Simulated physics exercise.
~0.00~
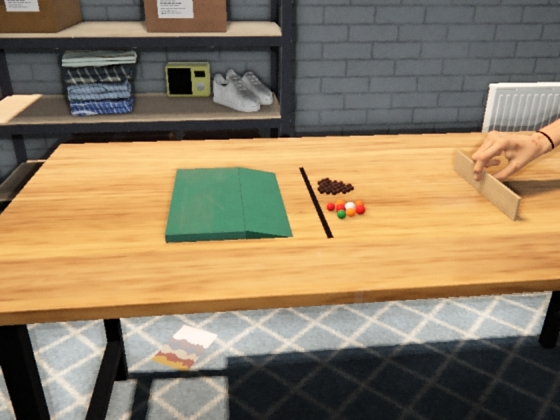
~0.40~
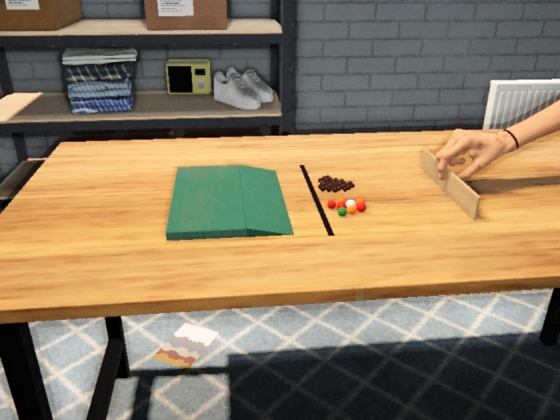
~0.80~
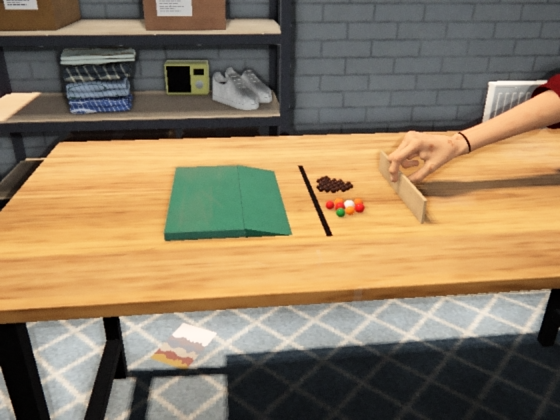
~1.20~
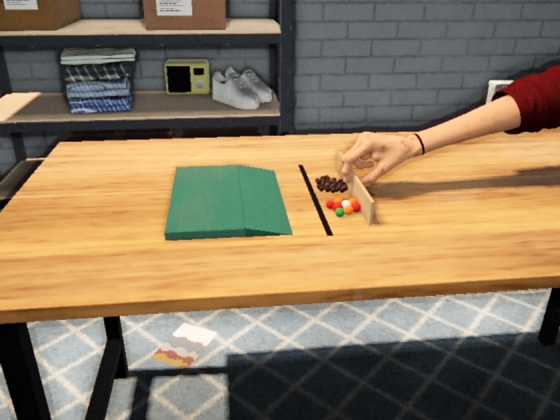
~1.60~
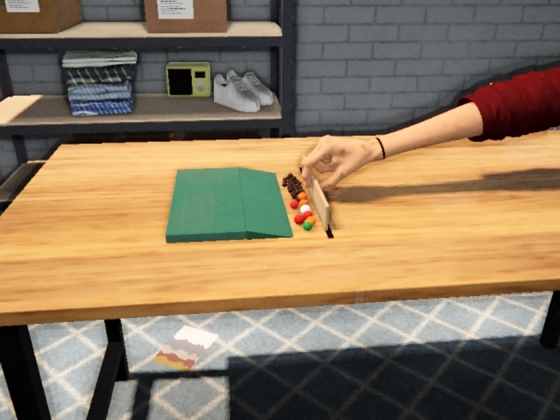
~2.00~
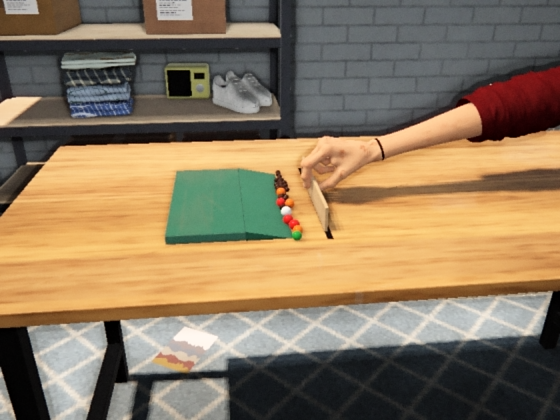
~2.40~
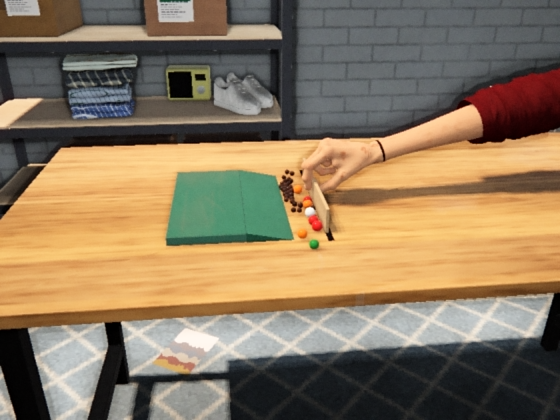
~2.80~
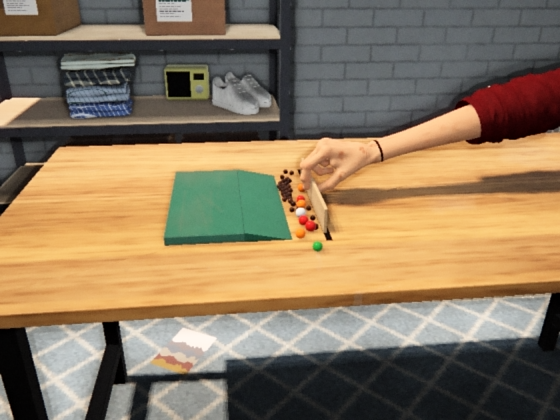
A hand holding an upright piece of card slides it left across a wooden table, towards two small piles lying before a strip of black tape and a low green ramp. The card reaches the piles, one of small dark brown pieces and a nearer one of colourful balls, and sweeps both over the tape. There the card stops, while the loose pieces carry on to the ramp's lower edge and some start up it. They then roll back towards the card and spread out. Both piles end short of the ramp, with a green ball resting nearest the viewer.
